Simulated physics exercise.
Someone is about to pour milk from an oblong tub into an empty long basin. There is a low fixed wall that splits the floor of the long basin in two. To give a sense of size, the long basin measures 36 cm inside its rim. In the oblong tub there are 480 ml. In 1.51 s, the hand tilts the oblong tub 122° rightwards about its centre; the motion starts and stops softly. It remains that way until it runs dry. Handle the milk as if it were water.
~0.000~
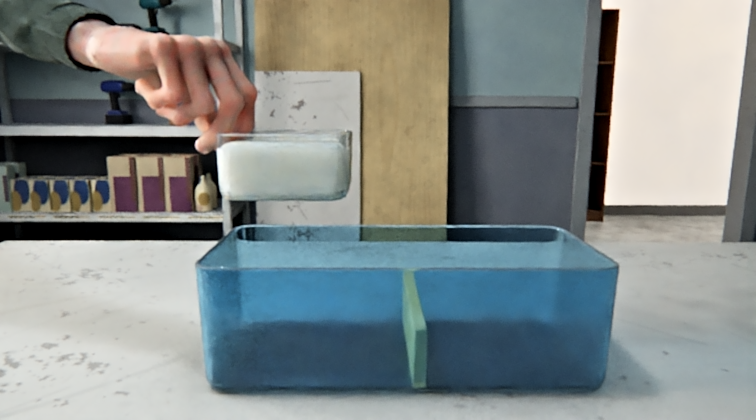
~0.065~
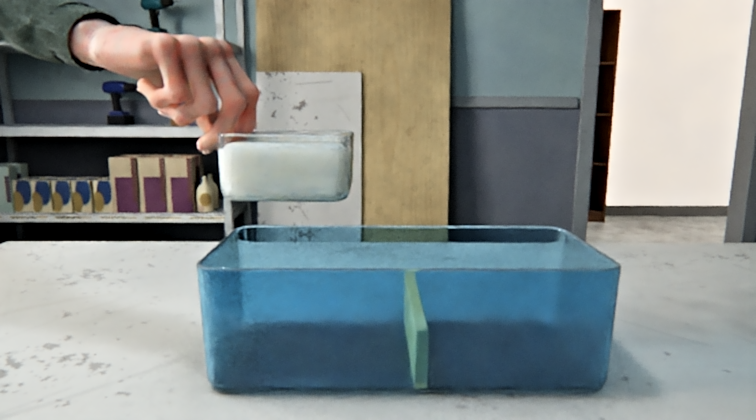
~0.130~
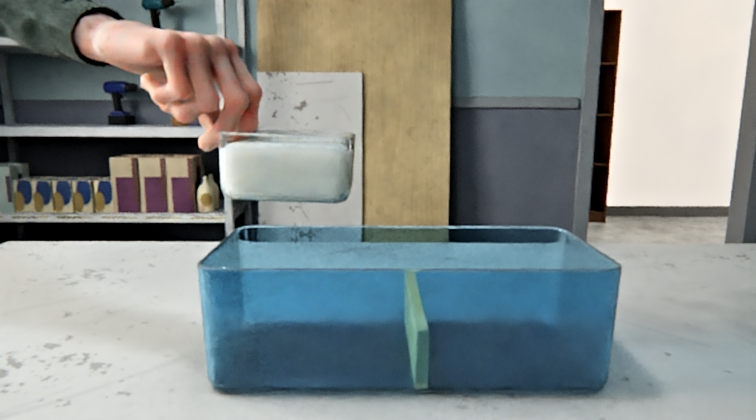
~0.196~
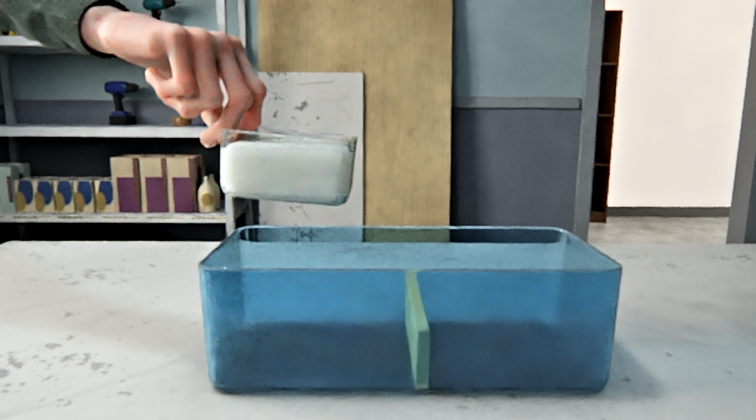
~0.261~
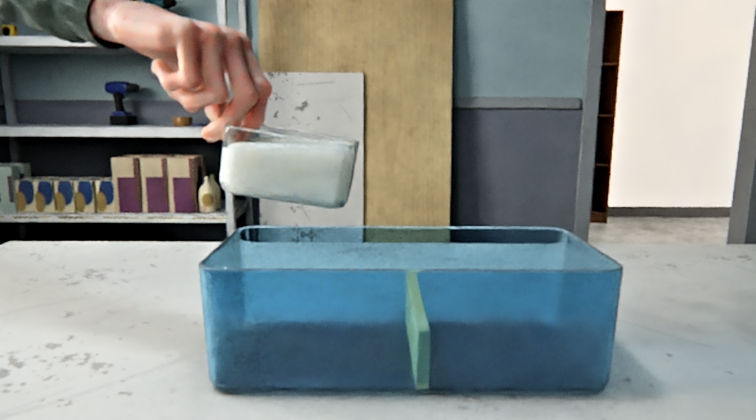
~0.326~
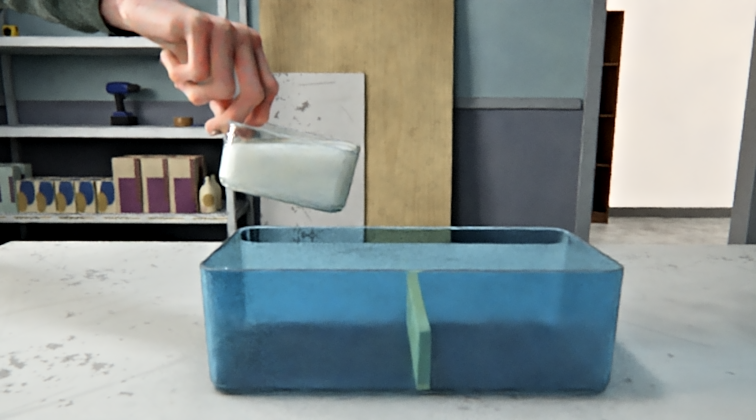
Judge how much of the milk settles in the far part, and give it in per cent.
Some 35 per cent settles in the far part.
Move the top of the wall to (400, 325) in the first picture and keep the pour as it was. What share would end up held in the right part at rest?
Then about 60 per cent.
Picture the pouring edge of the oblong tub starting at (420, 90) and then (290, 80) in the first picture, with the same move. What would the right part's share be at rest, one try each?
Around 90 per cent first, around 0 per cent next.
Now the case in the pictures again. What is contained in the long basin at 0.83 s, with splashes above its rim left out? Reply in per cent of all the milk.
Some 48 per cent.
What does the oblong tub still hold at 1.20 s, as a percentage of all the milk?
Near 3 percent, more or less.
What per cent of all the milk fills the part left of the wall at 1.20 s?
Left share: Approx. 60 %.
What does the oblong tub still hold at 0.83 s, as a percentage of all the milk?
Fraction remaining: Approx. 30 per cent.
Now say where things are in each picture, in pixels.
The first picture shows tilt 0°; pouring edge (350, 135); surface from (232, 141) to (348, 142); the long basin's rim runs from (218, 246) to (588, 247); the wall's top is at (414, 300).
The second picture shows tilt 1°; pouring edge (351, 136); surface from (233, 143) to (350, 143).
The third picture shows tilt 2°; pouring edge (353, 138); surface from (234, 143) to (350, 144).
The fourth picture shows tilt 5°; pouring edge (355, 141); surface from (236, 143) to (352, 145).
The fifth picture shows tilt 9°; pouring edge (356, 146); surface from (237, 143) to (355, 145).
The sixth picture shows tilt 14°; pouring edge (358, 151); surface from (239, 144) to (358, 147).
By 0.83 s the tilt is 71° and 30 per cent is still to pour, 24 is left of the wall and 24 right of it.
By 1.20 s the tilt is 110° and 3 per cent is still to pour, 61 is left of the wall and 35 right of it.
By 1.59 s the tilt is 122° and 0 per cent is still to pour, 65 is left of the wall and 35 right of it.
By 2.01 s the tilt is 122° and 0 per cent is still to pour, 65 is left of the wall and 35 right of it.
At rest 65 per cent lies left of the wall, 35 right of it and 0 outside.
